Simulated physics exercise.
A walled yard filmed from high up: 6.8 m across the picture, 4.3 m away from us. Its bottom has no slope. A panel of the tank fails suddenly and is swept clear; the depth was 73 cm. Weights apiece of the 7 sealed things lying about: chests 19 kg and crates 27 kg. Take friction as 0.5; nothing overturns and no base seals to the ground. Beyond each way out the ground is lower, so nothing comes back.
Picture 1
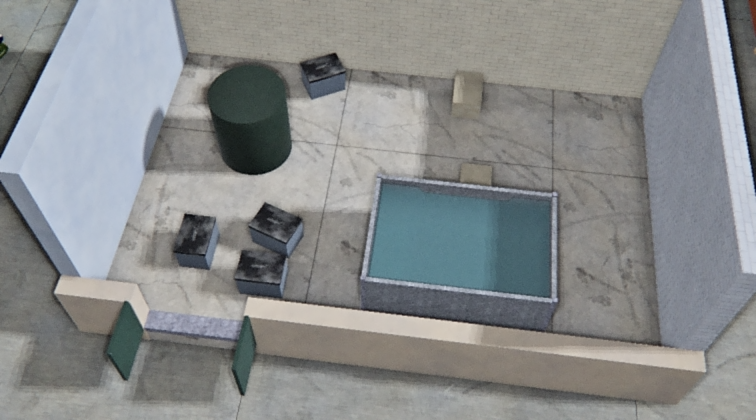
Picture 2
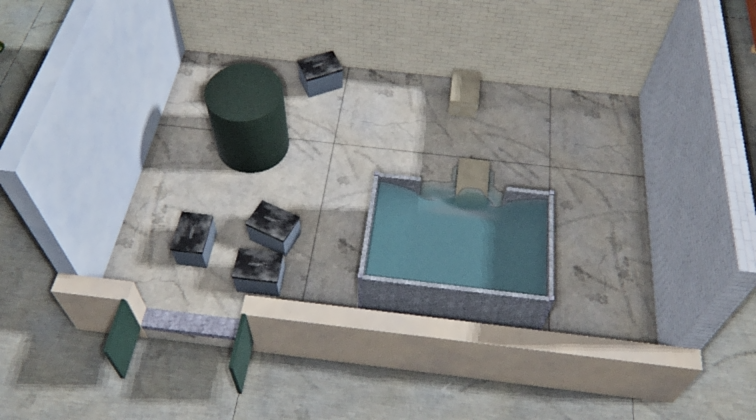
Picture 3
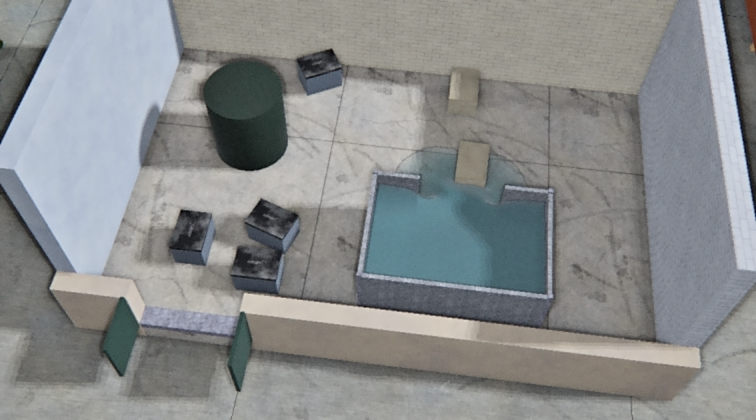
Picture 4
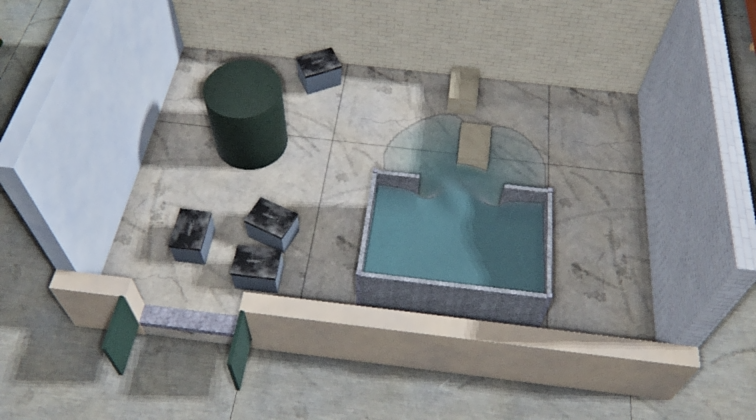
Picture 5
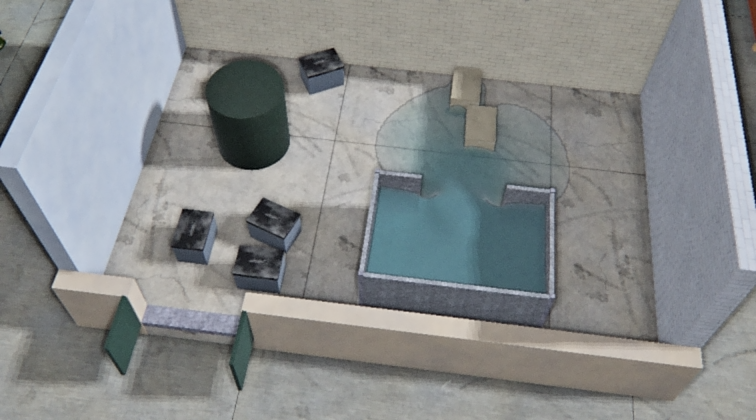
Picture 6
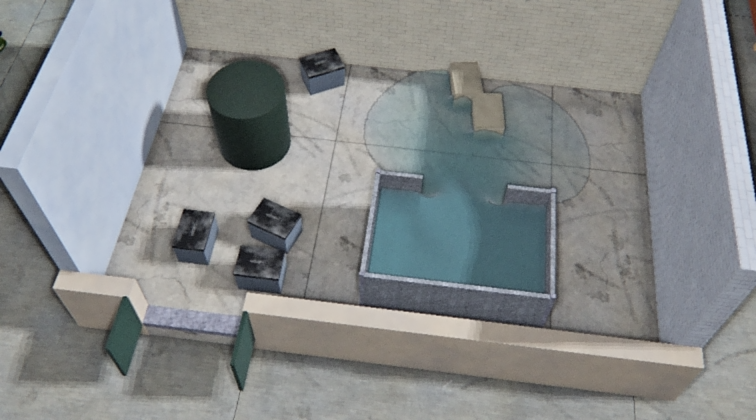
We see a walled yard with a water-filled tank whose back panel gives way; water spreads across the floor toward the rear wall, pushing a tan box backward until it is beside a second one, which then shifts slightly.
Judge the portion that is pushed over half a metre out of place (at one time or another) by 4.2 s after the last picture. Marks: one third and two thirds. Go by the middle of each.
Share: From one to two thirds.
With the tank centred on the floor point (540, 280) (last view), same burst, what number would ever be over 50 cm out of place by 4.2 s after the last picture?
In that case 3 of them.
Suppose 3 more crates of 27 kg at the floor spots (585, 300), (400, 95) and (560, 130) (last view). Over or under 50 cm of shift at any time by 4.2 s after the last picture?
In turn: Short of it, past it, more.
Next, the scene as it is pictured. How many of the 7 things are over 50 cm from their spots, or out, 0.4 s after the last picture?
1 of them.
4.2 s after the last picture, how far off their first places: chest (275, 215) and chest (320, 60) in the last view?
In turn: 0 cm, 250 cm.
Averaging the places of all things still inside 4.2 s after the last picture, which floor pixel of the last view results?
Near (281, 203).
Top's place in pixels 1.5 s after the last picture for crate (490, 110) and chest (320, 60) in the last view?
Around (596, 93) and (265, 69).
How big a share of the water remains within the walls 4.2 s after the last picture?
About 100 per cent.
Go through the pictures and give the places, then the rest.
In the first picture, a crate at (476, 183), on the bottom; a crate at (468, 88), on the bottom; 3.0 m2 under water; 0 of 7 have shifted.
In the second picture, a crate at (473, 177) rests on the ground, 6 cm from its start; a crate at (466, 86), on the bottom; water covers 3.6 m2; 1 of 7 have shifted.
In the third picture, a crate at (473, 160), on the bottom, 30 cm from its start; a crate at (465, 84), on the bottom; 4.4 m2 under water; 1 of 7 have shifted.
In the fourth picture, a crate at (475, 141), on the bottom, 61 cm from its start; a crate at (464, 83), on the bottom; 5.7 m2 under water; 1 of 7 have shifted.
In the fifth picture, a crate at (482, 123), on the bottom, 96 cm from its start; a crate at (467, 84), on the bottom; 7.1 m2 under water; 1 of 7 have shifted.
In the sixth picture, a crate at (489, 109) rests on the ground, 122 cm from its start; a crate at (467, 77) rests on the ground, 12 cm from its start; water covers 8.7 m2; 2 of 7 have shifted.
Then, 0.4 s after the last picture 1 of 7 are over 50 cm from their spots; 0 afloat.
Then, 1.5 s after the last picture 2 of 7 are over 50 cm from their spots; 2 afloat.
Then, 2.8 s after the last picture 4 of 7 are over 50 cm from their spots; 2 afloat.
Then, 4.2 s after the last picture 4 of 7 are over 50 cm from their spots, and 4 have been at some point; 1 afloat.
